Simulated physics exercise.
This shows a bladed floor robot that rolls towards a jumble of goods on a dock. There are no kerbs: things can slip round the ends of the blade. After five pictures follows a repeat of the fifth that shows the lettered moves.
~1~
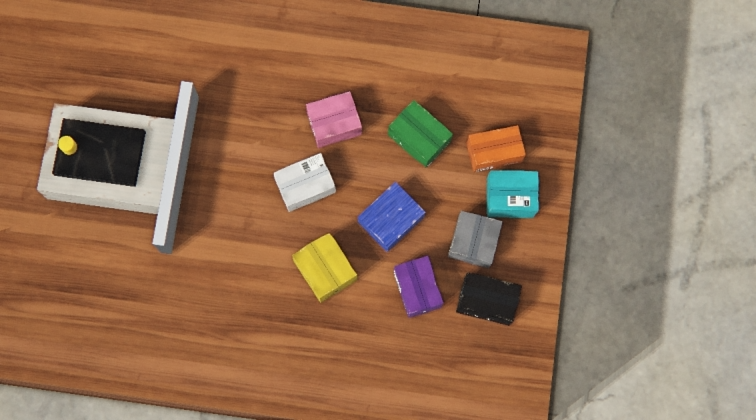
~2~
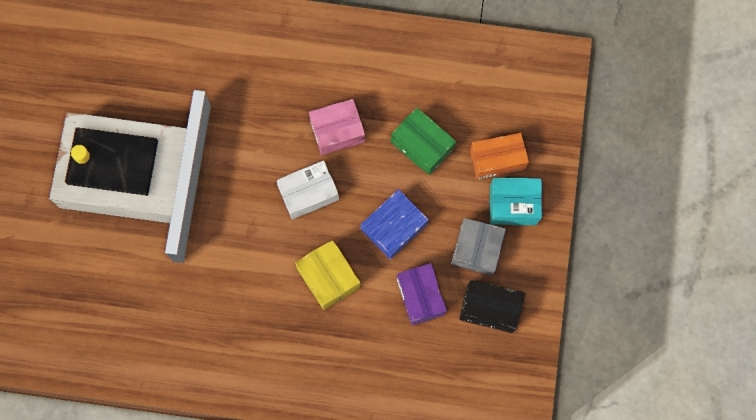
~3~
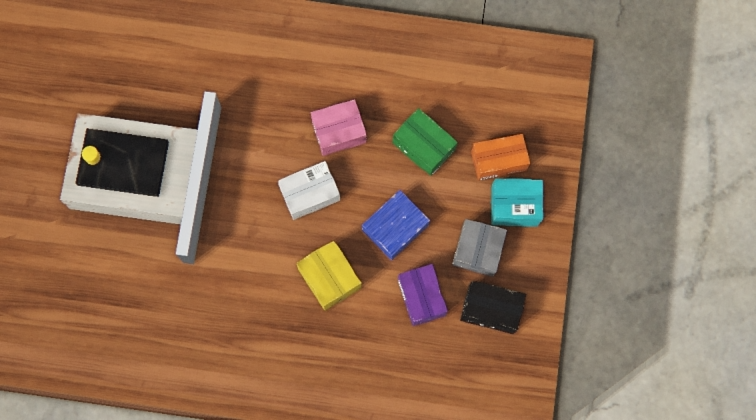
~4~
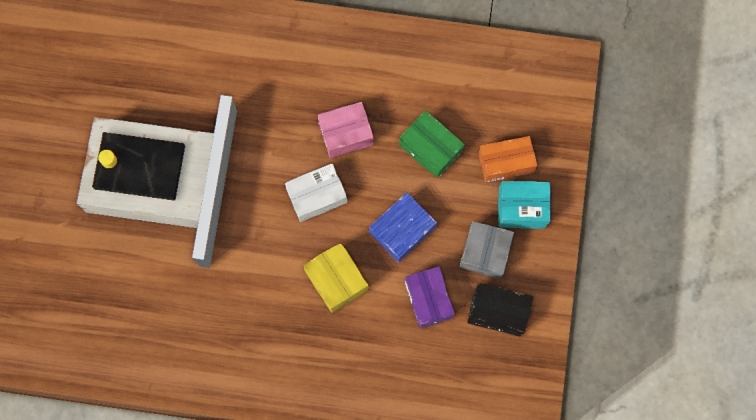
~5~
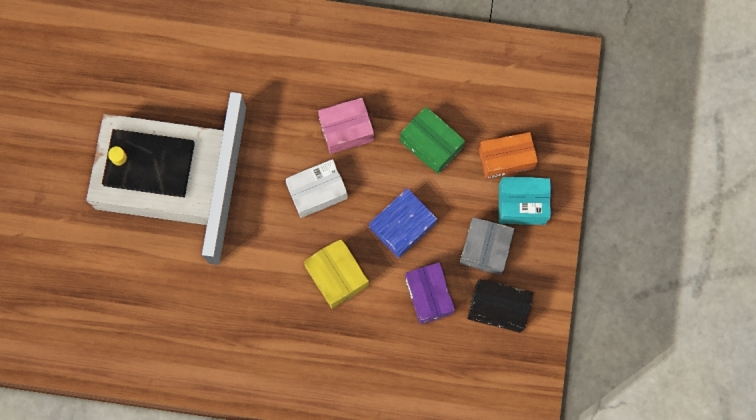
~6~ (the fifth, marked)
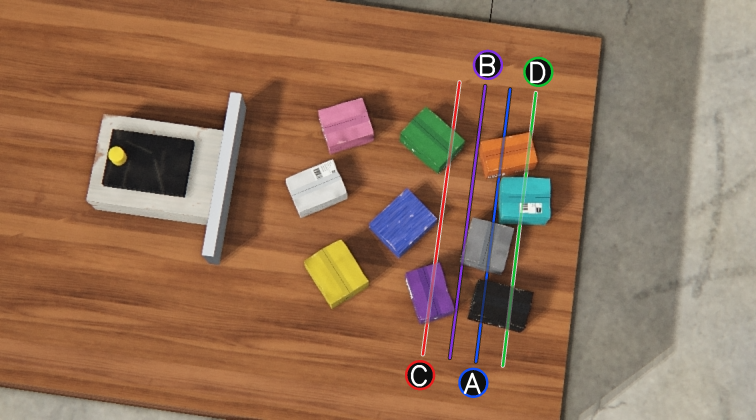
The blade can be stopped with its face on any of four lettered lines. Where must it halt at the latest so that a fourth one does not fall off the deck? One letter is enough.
Line A.
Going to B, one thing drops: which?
The orange box.
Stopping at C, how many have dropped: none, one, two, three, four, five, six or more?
In all, none.
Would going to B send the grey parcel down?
By then, no.
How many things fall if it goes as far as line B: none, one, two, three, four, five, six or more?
In all, one.
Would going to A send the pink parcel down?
By then, no.
On the marked copy, A at (493, 222); B at (468, 219); C at (442, 215); D at (520, 226).
Following A. Soon after the start, robot (252, 177); pink parcel (361, 128); yellow box (347, 277).
Later, robot (351, 191); orange box (558, 163); black box (520, 311).
In the end, robot (425, 202); black box over the edge; orange box over the edge; two fallen.
As for the rest, B is within the limit but short; C is within the limit but short; D drops five.
